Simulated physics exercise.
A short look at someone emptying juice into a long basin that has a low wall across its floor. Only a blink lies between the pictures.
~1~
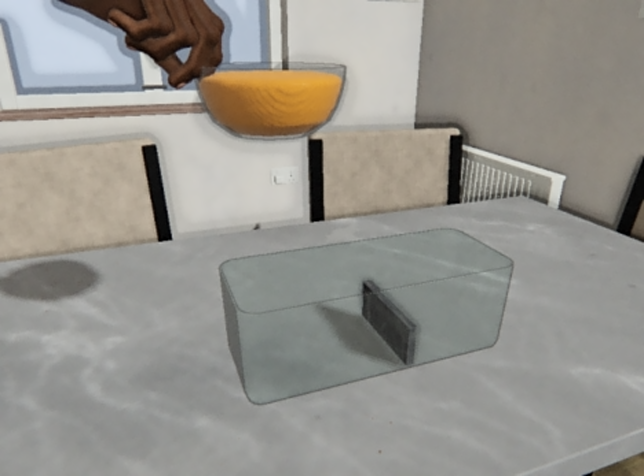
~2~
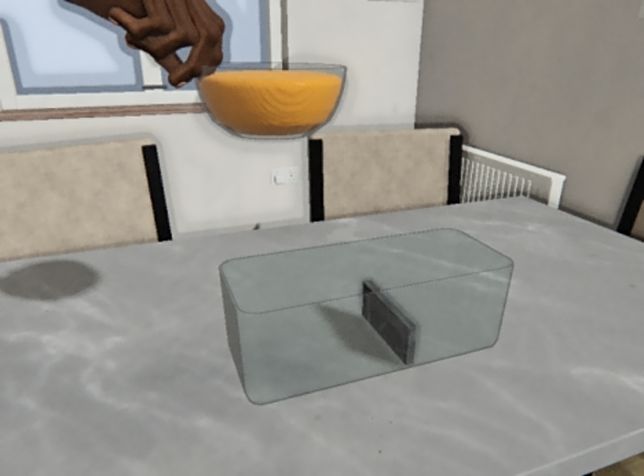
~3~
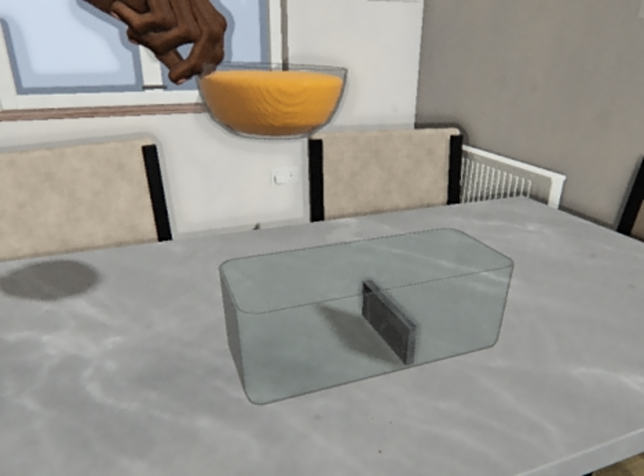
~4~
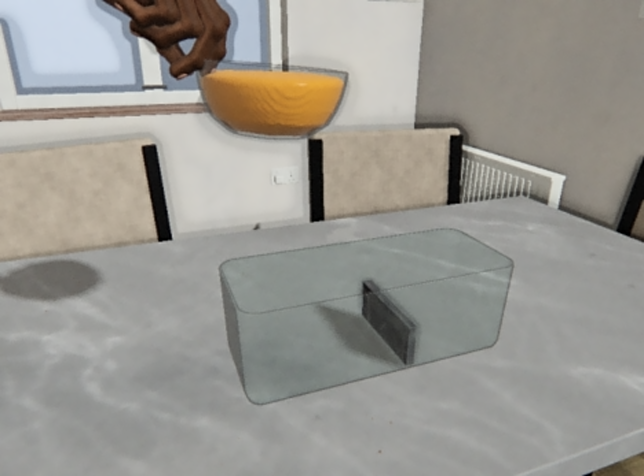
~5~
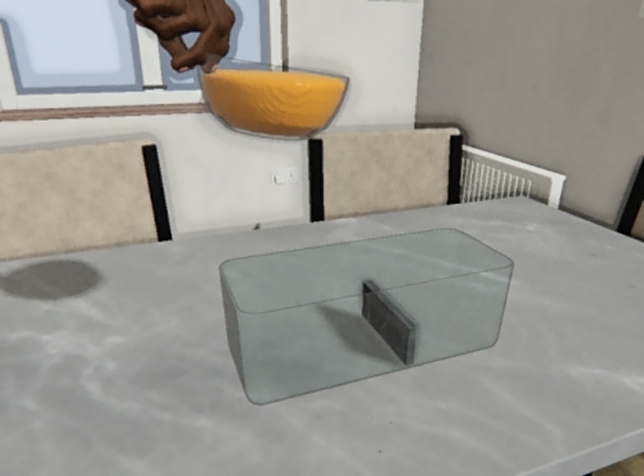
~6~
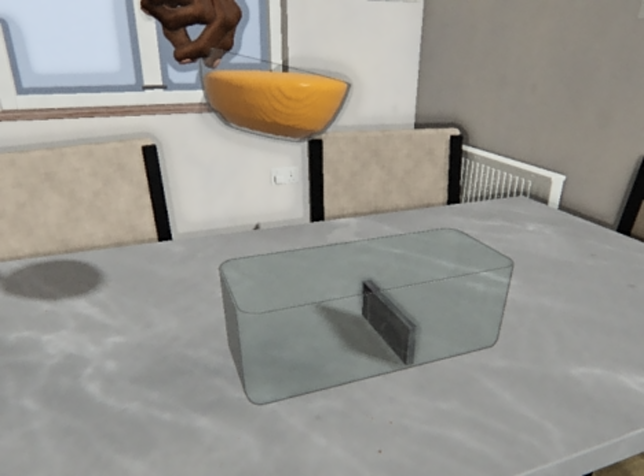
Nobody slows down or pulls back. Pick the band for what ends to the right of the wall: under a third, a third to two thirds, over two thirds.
In the end from a third to two thirds is right of the wall.
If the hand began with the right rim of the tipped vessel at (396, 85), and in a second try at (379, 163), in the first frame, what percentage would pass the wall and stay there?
About 90 and 75 per cent.
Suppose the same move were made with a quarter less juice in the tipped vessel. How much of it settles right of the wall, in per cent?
Near 35 %.
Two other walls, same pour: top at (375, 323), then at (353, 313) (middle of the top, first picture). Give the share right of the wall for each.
First some 60, then 85 per cent.
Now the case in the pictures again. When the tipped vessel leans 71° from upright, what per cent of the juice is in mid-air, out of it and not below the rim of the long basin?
Near 50 %.
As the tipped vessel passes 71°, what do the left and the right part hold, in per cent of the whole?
The left part 5 per cent, the right part 5.
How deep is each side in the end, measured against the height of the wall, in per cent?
Some 20 per cent left and 40 right.
A moment on, the tilt is 71° and 36 per cent is still to pour, 5 is left of the wall and 7 right of it.
Next, the tilt is 98° and 3 per cent is still to pour, 32 is left of the wall and 54 right of it.
Then the tilt is 99° and 0 per cent is still to pour, 45 is left of the wall and 53 right of it.
Later the tilt is 99° and 0 per cent is still to pour, 45 is left of the wall and 53 right of it.
Finally, 45 per cent lies left of the wall, 53 right of it and 1 outside.
